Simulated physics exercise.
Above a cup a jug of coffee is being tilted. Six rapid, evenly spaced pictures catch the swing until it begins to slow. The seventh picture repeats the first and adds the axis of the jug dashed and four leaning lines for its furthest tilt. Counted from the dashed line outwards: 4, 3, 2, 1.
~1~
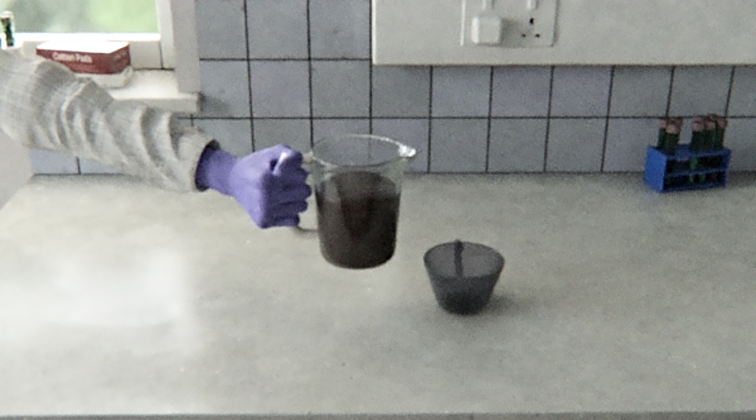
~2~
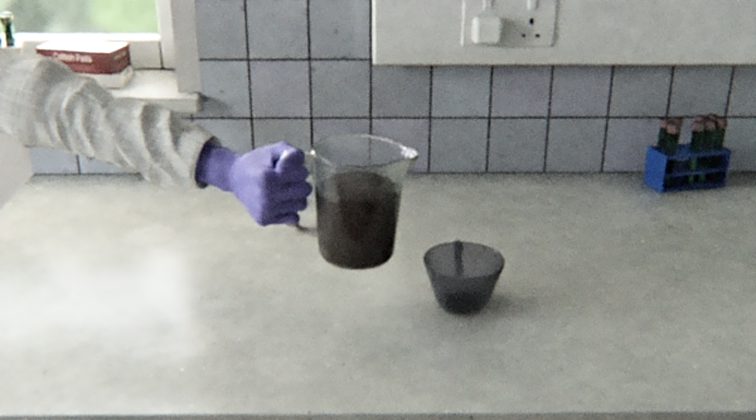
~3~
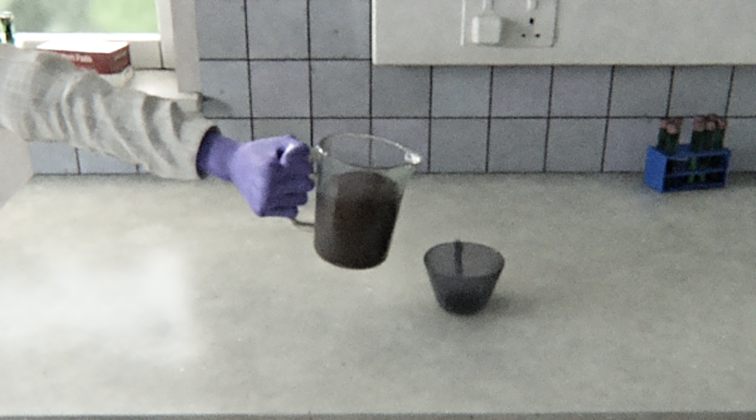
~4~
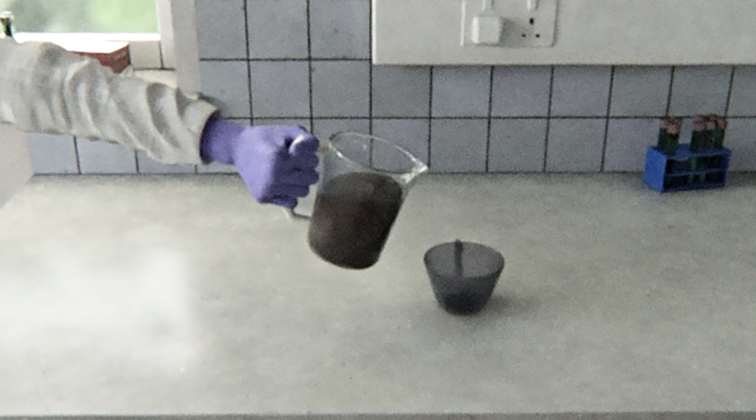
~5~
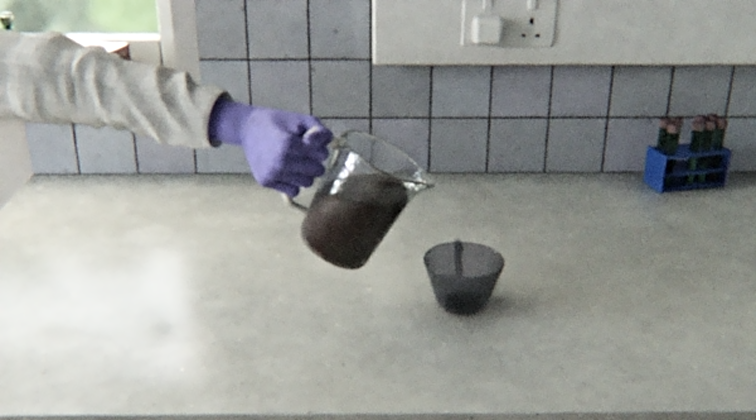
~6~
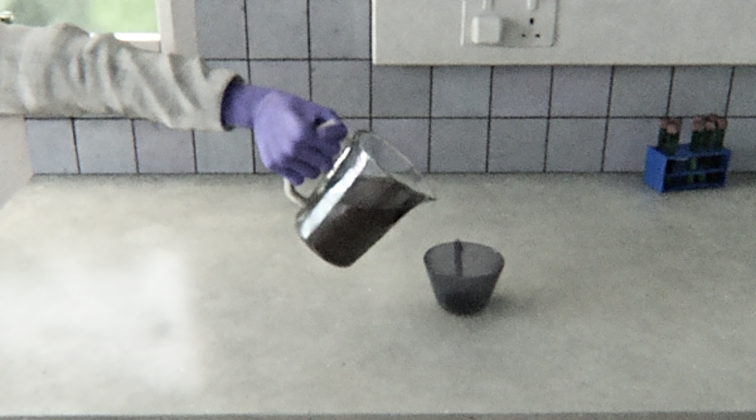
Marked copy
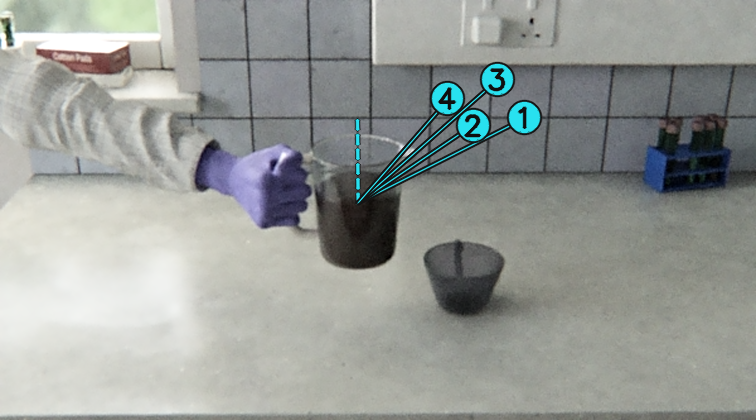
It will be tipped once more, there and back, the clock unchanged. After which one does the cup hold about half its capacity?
It is 1.
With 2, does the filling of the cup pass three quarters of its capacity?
No, less.
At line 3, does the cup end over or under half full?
Under.
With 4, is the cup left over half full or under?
Under half.
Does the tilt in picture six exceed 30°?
Yes, it does.
In cyan, 1 at (509, 126); 2 at (458, 134); 3 at (485, 90); 4 at (437, 112).
If 1 is chosen, the cup ends with about 48 % of what it can hold; 3 % of the coffee is spilt.
If 2 is chosen, the cup ends with about 28 % of what it can hold.
If 3 is chosen, the cup ends with about 11 % of what it can hold.
If 4 is chosen, the cup ends with about 3 % of what it can hold.
